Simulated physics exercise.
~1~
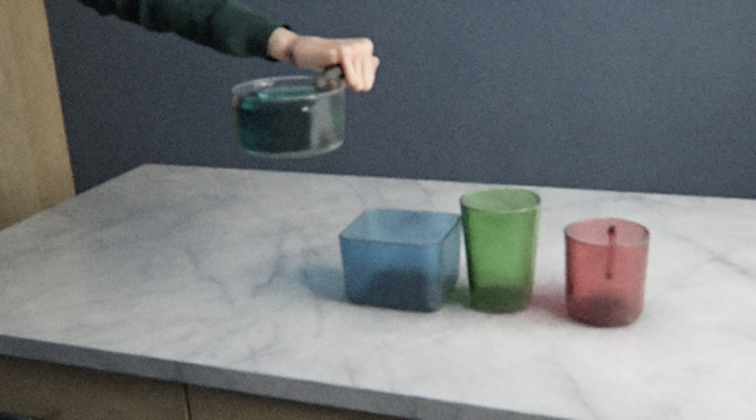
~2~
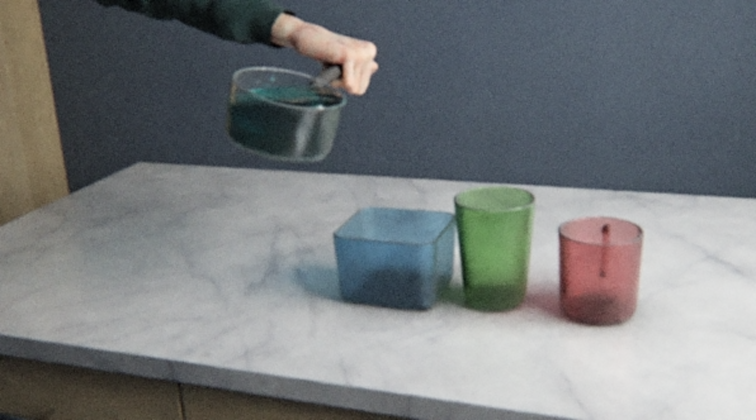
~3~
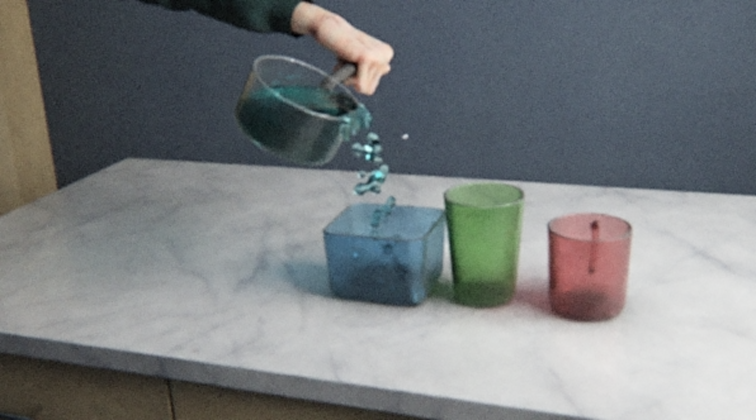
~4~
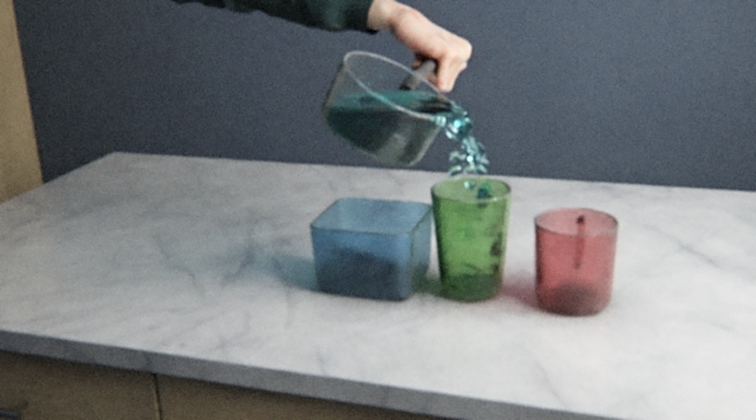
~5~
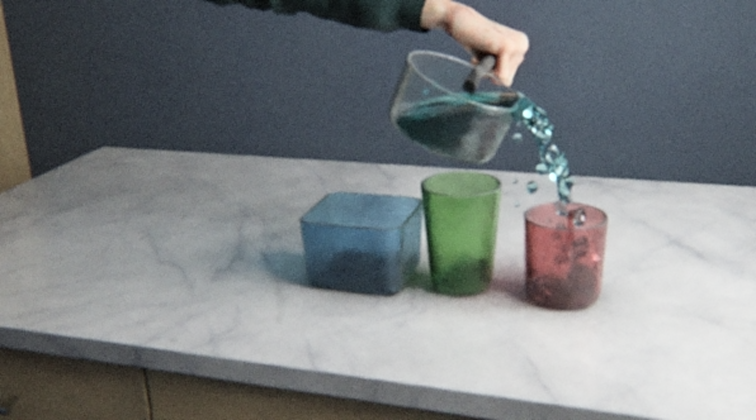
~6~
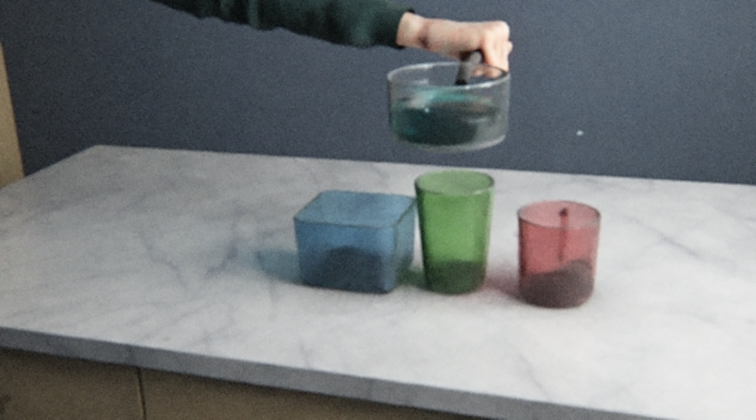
A clear saucepan of teal water, held by a hand in a dark green sleeve, hovers above a pale marble work surface, seen from the front and slightly above. Below it stand a blue oblong tub on the left, a green tumbler in the middle and a red mug on the right, against a dark blue-grey wall. The hand tips the saucepan to the right, and water spills into the tub. Still tilted, it sweeps right, pouring into the tumbler and then the mug. Finally it rights the saucepan, which stays above the containers with water still inside.
